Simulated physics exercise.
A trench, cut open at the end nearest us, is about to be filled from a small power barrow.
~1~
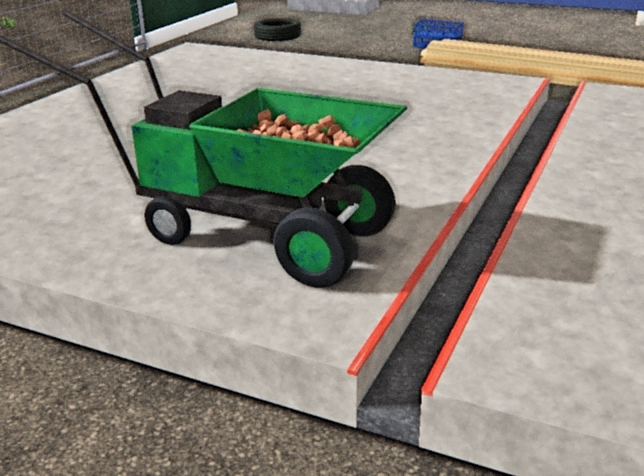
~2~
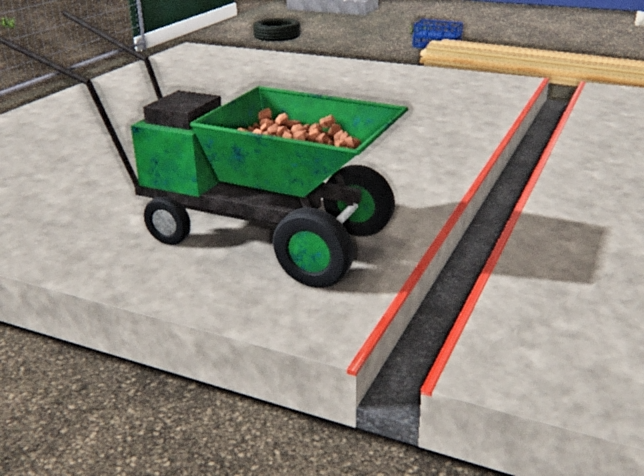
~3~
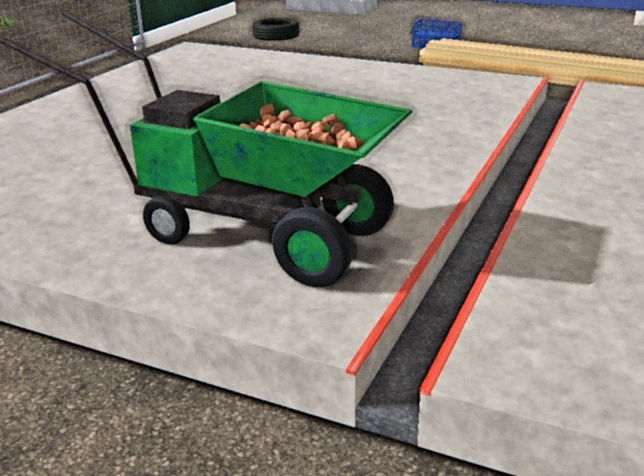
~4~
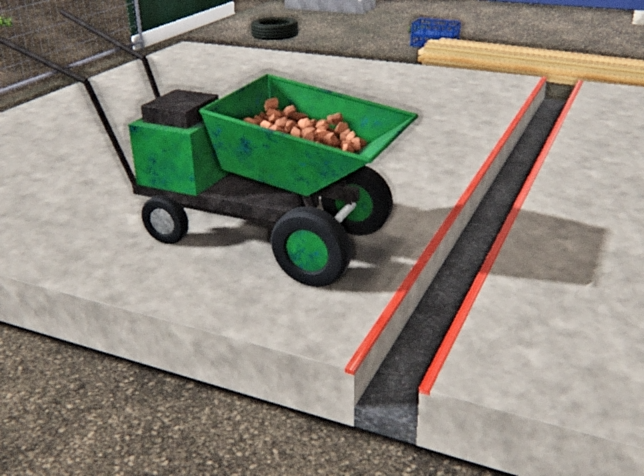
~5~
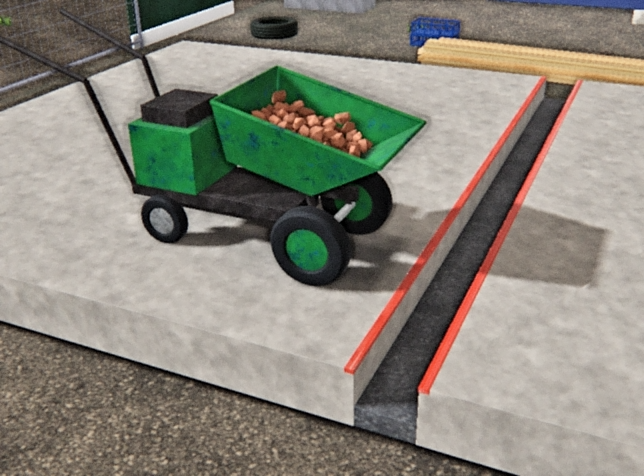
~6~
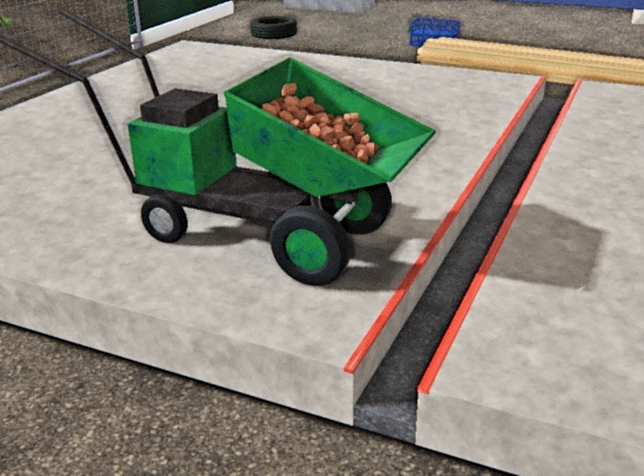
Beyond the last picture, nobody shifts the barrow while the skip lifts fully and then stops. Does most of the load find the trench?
Largely in.
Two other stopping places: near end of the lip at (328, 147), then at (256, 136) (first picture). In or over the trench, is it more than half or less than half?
The bulk / a minority.
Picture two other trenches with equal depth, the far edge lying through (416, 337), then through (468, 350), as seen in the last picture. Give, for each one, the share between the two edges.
The first case gives around 0 percent, and the second around 100 percent.
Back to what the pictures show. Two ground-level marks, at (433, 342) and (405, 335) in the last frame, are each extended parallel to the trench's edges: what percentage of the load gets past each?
That's 40 in a hundred for the first and 80 in a hundred for the second.
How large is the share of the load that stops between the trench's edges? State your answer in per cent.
Result: Around 65 in a hundred.
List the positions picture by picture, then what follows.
Lip of the skip near (357, 151), level; top of the load near (273, 142), lumps of rubble; first edge of the trench near (379, 330); far edge near (450, 347), the trench under half as wide as the skip, and about half as deep as wide, in the first frame.
Lip of the skip near (358, 153), level; top of the load near (273, 141), in the second frame.
Lip of the skip near (363, 156), tipped barely; top of the load near (276, 138), in the third frame.
Lip of the skip near (370, 161), tipped a little; top of the load near (268, 128), in the fourth frame.
Lip of the skip near (379, 169), tipped a little; top of the load near (276, 123), in the fifth frame.
Lip of the skip near (390, 180), tipped clearly; top of the load near (273, 122); first edge of the trench near (376, 328); far edge near (446, 345), in the sixth frame.
Shortly afterwards, skip tipped steeply; the whole lot in the skip.
Next, skip tipped right over; near a third in the skip; near a third in or heaped over the trench; near a quarter beyond it.
Some moments later, skip tipped right over; only a few in the skip; near two thirds in or heaped over the trench; near a third beyond it.
In the end, skip tipped right over; only a few in the skip; near two thirds in or heaped over the trench; near a third beyond it.
